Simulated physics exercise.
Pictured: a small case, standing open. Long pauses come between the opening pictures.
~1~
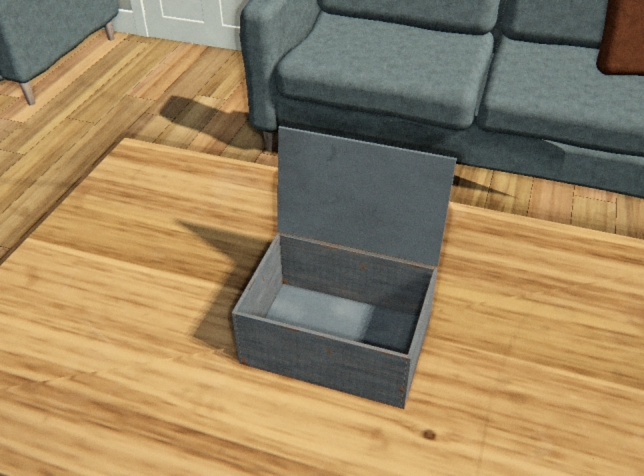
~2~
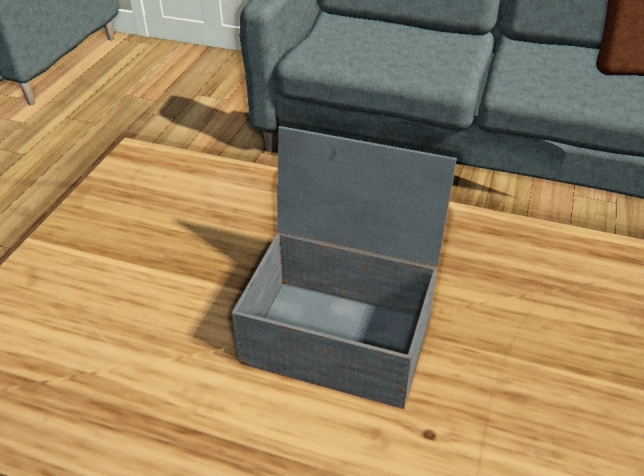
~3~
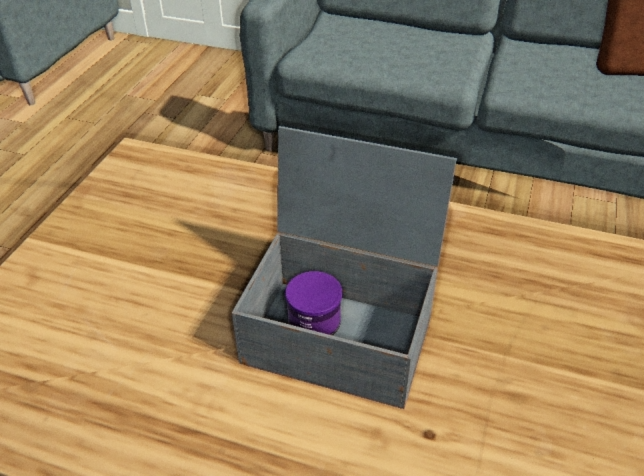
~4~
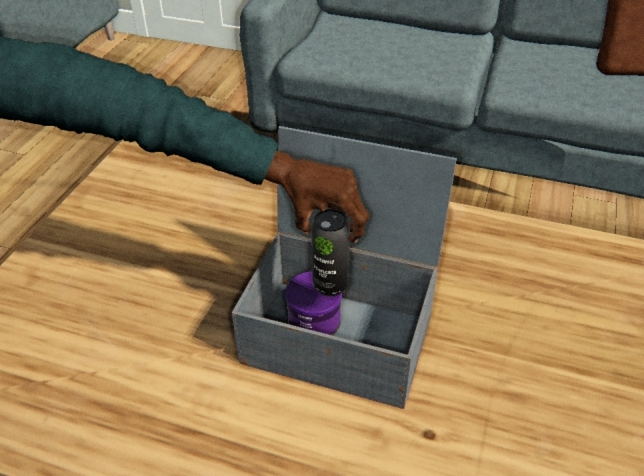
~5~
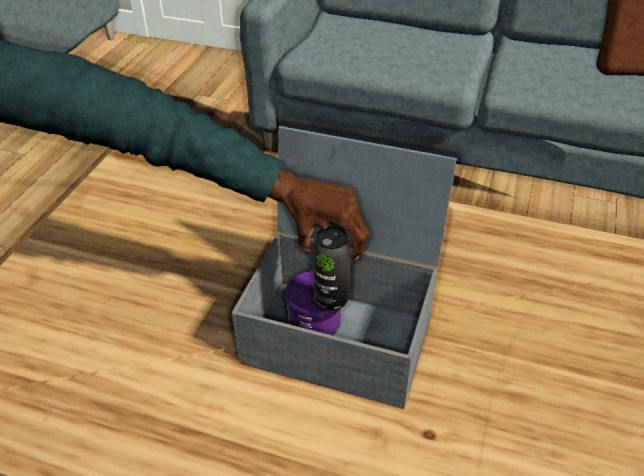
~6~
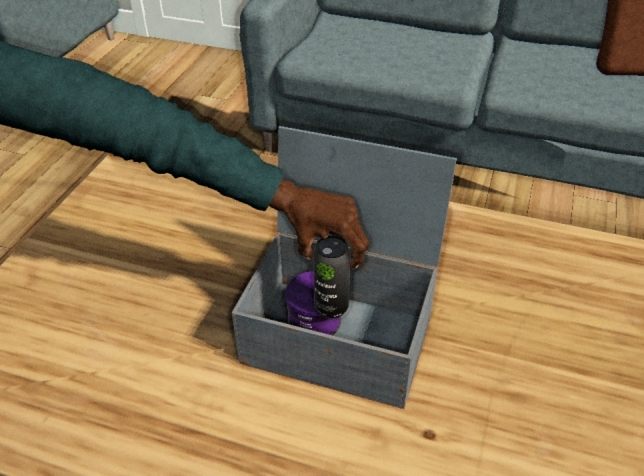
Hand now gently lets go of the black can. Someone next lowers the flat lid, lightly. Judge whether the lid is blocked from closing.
I'd say the lid ends up closed there.
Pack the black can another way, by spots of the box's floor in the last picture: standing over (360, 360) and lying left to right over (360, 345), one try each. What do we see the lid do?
First time it won't go down, and next time it drops into place.
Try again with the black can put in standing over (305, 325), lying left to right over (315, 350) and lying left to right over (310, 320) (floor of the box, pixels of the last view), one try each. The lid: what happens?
The lid stays partly open the first time, goes all the way down the second time and stays partly open the third time.
Then, 0.90 s past the last view, lid starting down; black can on its side near (361, 359).
Then, 1.80 s past the last view, lid 39° above the rim; black can on its side near (361, 359).
Finally, lid shut; down or leaning hard in the box, black can; purple tub still in place. Final places as the last picture's camera would see them, black can near (361, 359).
